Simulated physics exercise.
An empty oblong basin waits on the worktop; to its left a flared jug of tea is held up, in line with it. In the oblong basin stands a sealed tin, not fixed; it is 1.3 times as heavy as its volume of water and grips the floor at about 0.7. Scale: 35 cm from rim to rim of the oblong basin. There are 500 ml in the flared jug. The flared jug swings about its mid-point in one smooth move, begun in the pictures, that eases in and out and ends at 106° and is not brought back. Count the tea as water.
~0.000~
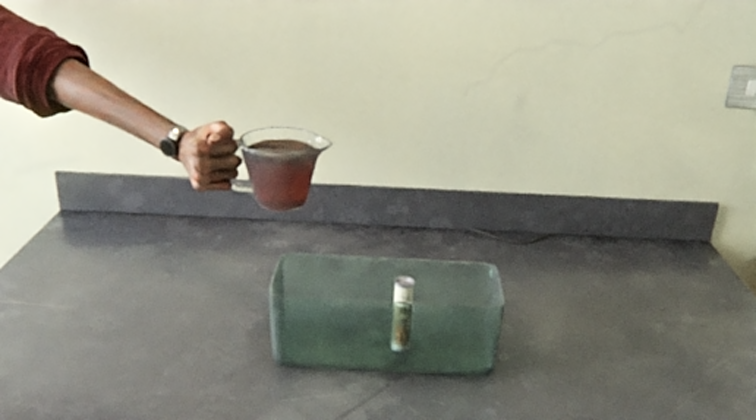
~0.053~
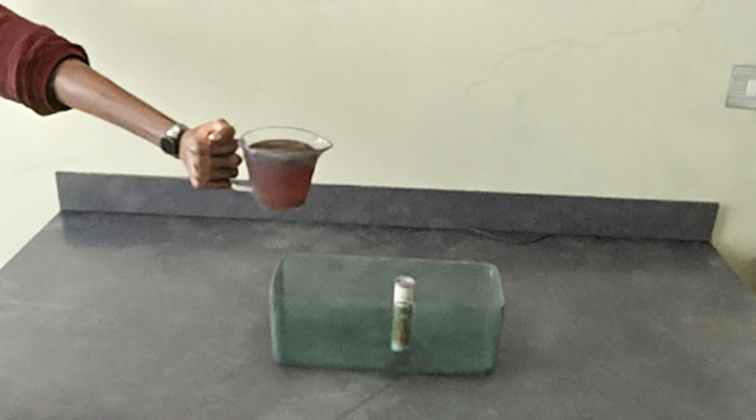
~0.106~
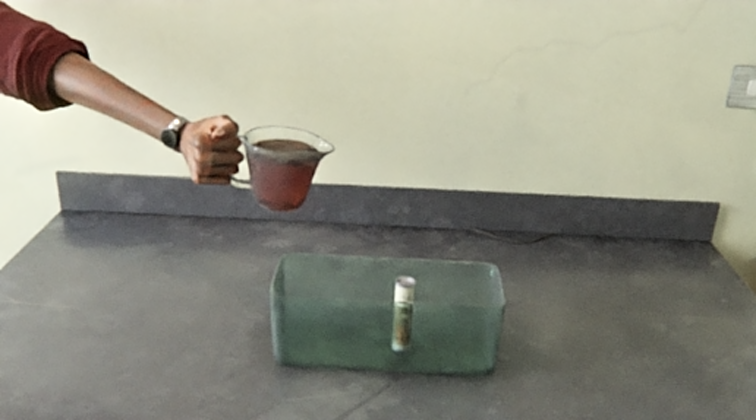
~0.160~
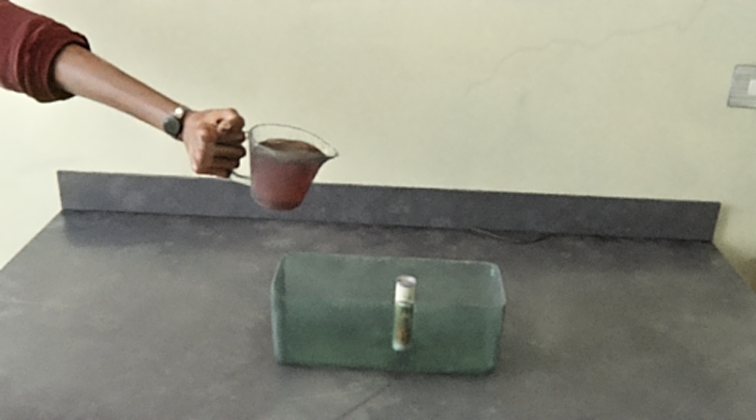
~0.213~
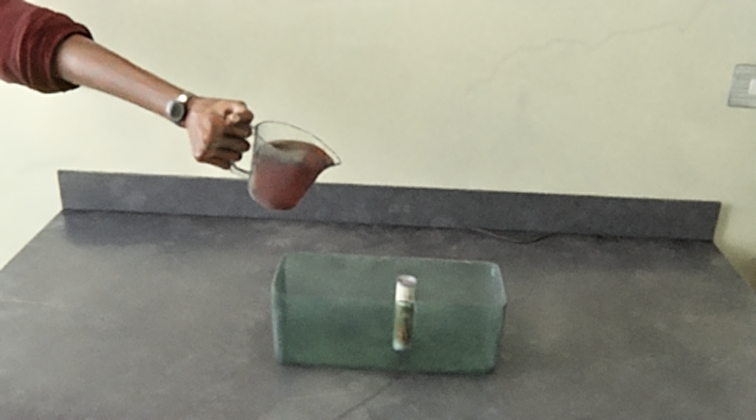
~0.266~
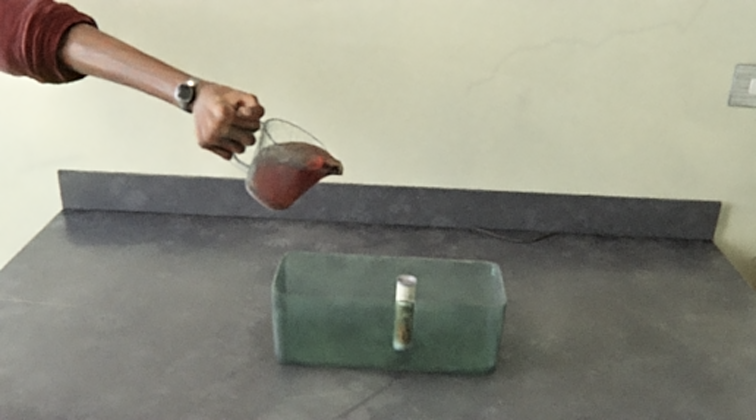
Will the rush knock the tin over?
The tin stays up.
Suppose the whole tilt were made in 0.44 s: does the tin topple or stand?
Then it stays up.
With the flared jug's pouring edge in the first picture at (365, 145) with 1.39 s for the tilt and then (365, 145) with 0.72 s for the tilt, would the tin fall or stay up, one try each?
First it topples; then it goes over.
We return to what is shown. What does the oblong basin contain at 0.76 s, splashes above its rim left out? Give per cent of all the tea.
Near 88 in a hundred.
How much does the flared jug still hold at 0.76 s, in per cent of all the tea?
About 3 per cent.
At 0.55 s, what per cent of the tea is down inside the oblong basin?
Some 28 per cent.
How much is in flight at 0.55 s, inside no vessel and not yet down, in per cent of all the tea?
Some 36 per cent.
Then, 0.55 s in, the tilt is 92° and 36 per cent is still to pour; the tin stands where it began.
Then, 0.76 s in, the tilt is 106° and 3 per cent is still to pour; the tin stands where it began.
Then, 0.98 s in, the tilt is 106° and 0 per cent is still to pour; the tin stands where it began.
Then, 1.22 s in, the tilt is 106° and 0 per cent is still to pour; the tin stands where it began.
Finally, the tin stands where it began.
